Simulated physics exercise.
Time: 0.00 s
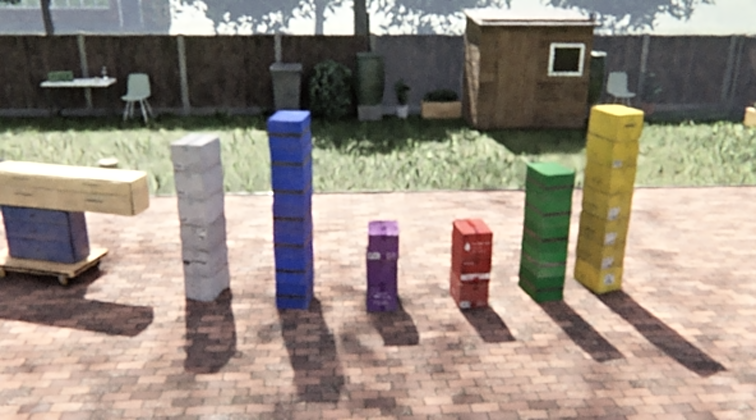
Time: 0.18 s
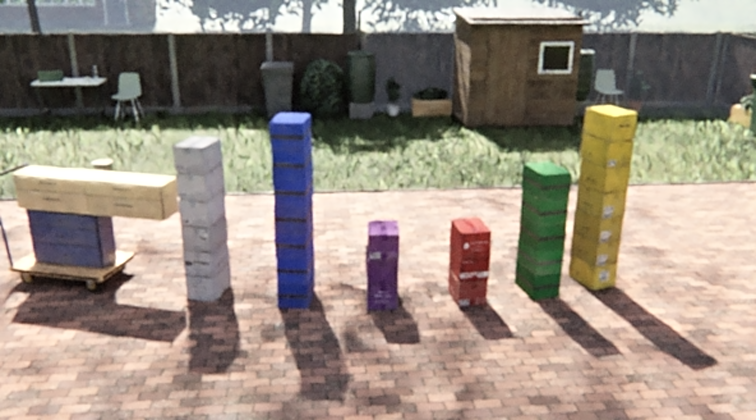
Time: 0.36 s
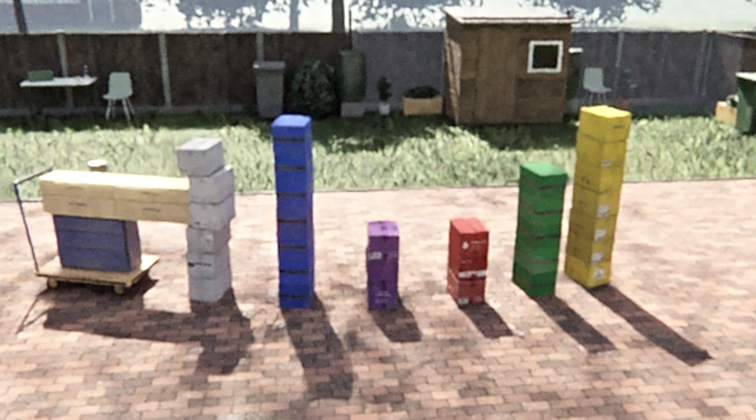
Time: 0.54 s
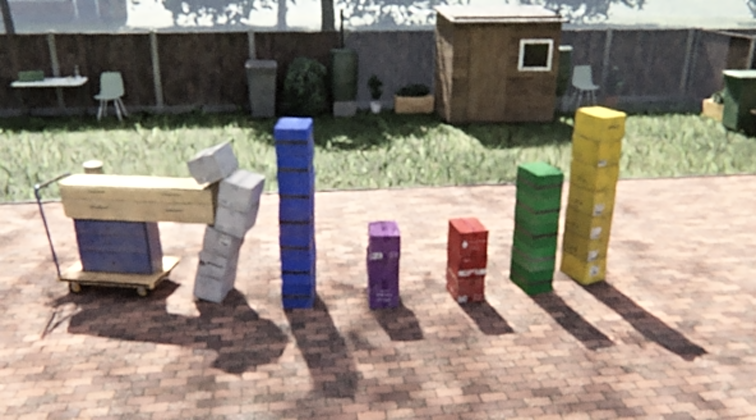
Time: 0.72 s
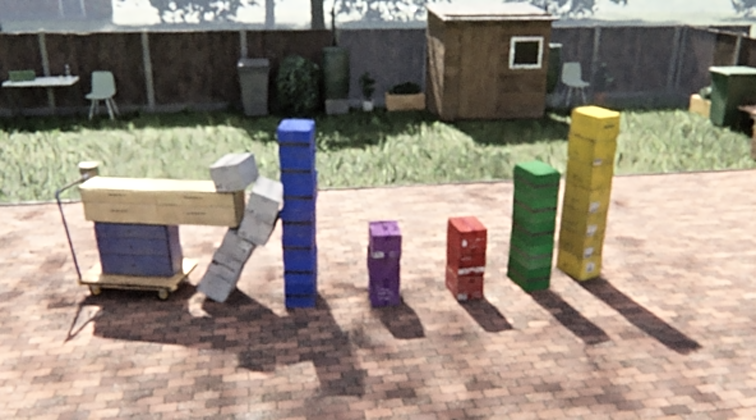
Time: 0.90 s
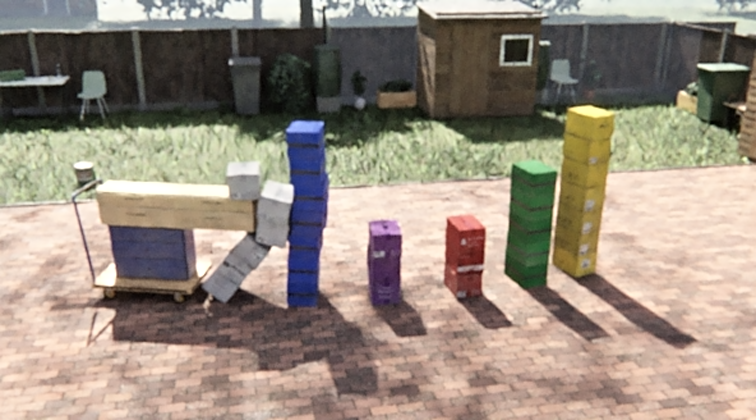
In this clip, an unattended trolley carrying a long wooden load rolls right into the pale pile of cartons, one of several coloured piles on brick paving; the pale pile tilts and buckles against the blue one, which shifts slightly.
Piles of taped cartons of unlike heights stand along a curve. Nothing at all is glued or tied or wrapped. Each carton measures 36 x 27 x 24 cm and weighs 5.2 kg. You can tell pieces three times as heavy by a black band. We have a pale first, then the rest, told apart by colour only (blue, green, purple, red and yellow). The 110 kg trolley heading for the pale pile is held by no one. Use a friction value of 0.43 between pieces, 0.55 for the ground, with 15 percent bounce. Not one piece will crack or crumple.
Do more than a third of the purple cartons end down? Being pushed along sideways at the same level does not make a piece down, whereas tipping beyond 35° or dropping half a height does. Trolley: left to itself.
Yes.
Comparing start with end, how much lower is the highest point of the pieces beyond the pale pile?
Lower by close to 0 cm.
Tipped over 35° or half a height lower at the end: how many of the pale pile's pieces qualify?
The count is 6.
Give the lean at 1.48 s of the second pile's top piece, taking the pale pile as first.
Measured from upright, roughly 30°.
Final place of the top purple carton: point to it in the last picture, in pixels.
I'd place it at about (450, 261) in the final view.
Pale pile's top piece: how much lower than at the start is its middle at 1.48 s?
Roughly 10 cm lower.
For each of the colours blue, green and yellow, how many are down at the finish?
By colour: Blue 7, green 0, yellow 0.
After 1.48 s, 6 of the pale pile down; none of the 3 purple cartons down (0 of 25 in all colours); top purple carton unmoved; top blue carton 27° from how it stood, 12 cm lower.
After 2.16 s, 6 of the pale pile down; none of the 3 purple cartons down (7 of 25 in all colours); top purple carton 31° from how it stood, 9 cm lower; top blue carton 64° from how it stood, 1.15 m lower.
In the end (3.8 s), 6 of the pale pile down; 3 of the 3 purple cartons down (12 of 25 in all colours); top purple carton 58° from how it stood, 23 cm lower; top blue carton upside down. That is 100 per cent. From the last view, middles, top purple carton near (450, 261), top blue carton near (664, 300).
